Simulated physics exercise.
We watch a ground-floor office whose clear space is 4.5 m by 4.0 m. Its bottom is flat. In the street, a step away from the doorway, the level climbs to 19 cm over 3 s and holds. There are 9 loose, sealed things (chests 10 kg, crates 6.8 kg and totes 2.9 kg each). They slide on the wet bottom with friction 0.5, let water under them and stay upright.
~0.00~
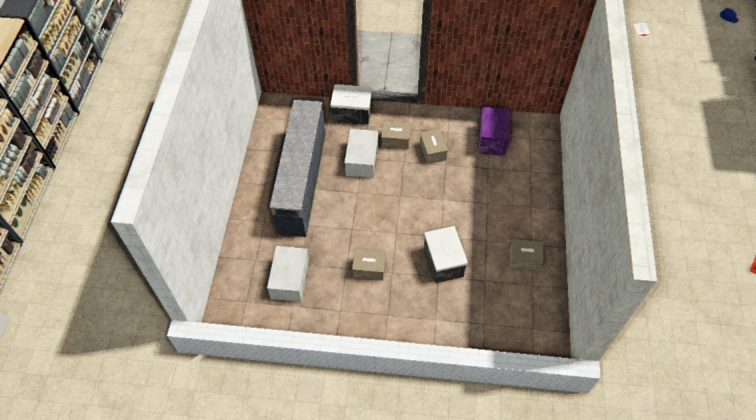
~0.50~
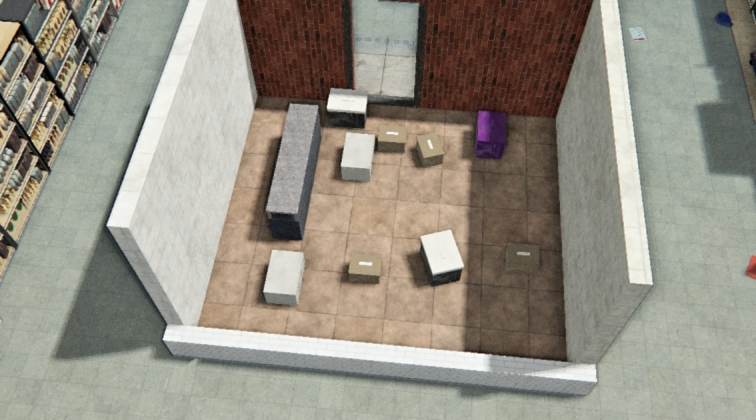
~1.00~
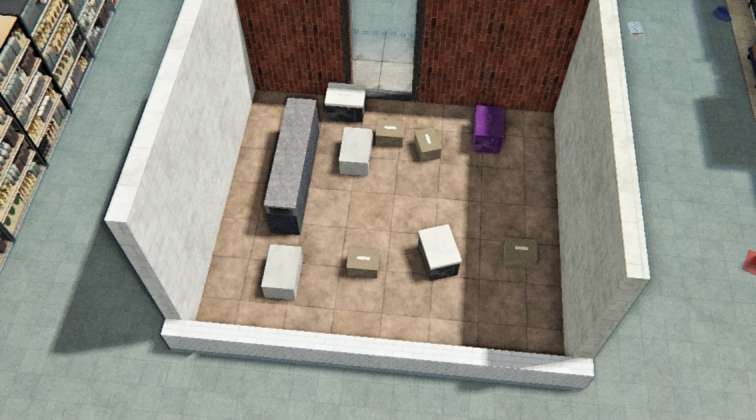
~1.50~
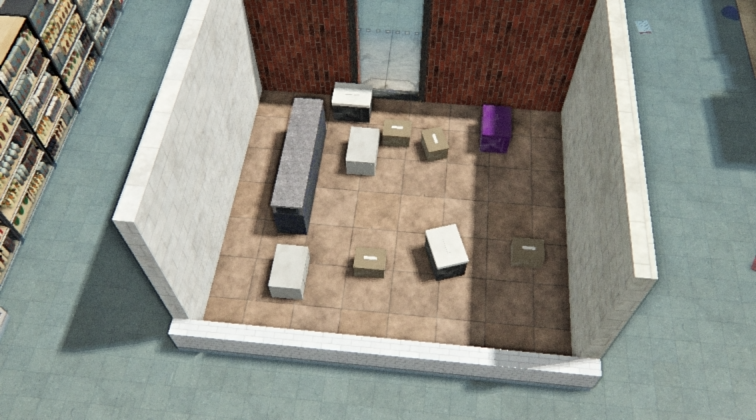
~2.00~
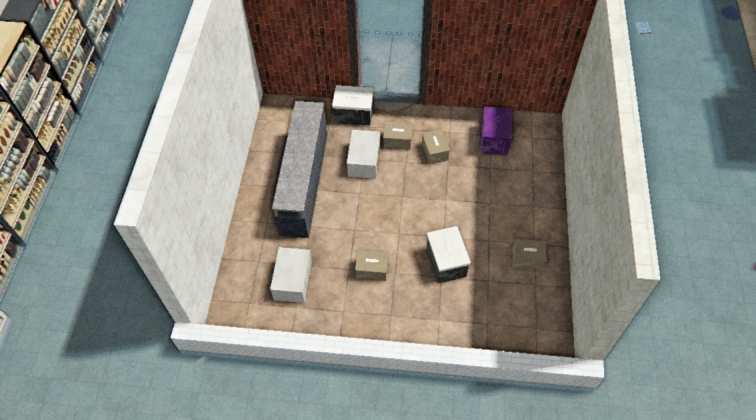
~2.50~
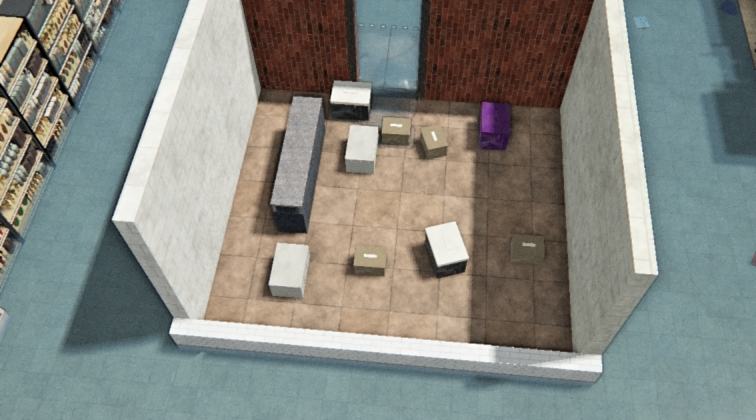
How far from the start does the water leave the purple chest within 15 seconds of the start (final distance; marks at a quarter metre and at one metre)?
Purple chest is nudged along.
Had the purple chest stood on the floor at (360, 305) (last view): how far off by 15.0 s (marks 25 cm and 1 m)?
It ends far away.
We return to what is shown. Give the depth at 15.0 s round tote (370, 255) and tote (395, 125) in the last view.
About 7 and 10 cm.
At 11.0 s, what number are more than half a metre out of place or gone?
By then 7.
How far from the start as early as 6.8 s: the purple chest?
Roughly 0 cm by then.
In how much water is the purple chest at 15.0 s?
Roughly 6 cm.
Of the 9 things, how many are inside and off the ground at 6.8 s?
2 of them.
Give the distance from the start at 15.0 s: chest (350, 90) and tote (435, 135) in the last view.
In that order: 80 cm, 80 cm.
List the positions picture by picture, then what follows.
The first picture shows the purple chest at (496, 123) rests on the ground; water covers 0.0 m2; 0 of 9 have shifted.
The second picture shows the purple chest at (492, 127), on the bottom; 0.0 m2 under water; 0 of 9 have shifted.
The third picture shows the purple chest at (490, 121), on the bottom; 0.0 m2 under water; 0 of 9 have shifted.
The fourth picture shows the purple chest at (497, 121) rests on the ground; 0.0 m2 under water; 0 of 9 have shifted.
The fifth picture shows the purple chest at (498, 122), on the bottom; water covers 0.1 m2; 0 of 9 have shifted.
The sixth picture shows the purple chest at (496, 118) rests on the ground; water covers 0.5 m2; 0 of 9 have shifted.
After 3.5 s the purple chest is near (496, 118), 0.0 m from its start, aground; 0 afloat.
After 6.8 s the purple chest is near (496, 118), 0.0 m from its start, aground; 2 afloat.
After 11.0 s the purple chest is near (496, 118), 0.0 m from its start, aground; 7 afloat.
After 15.0 s the purple chest is near (456, 123), 0.6 m from its start, afloat; 9 afloat.
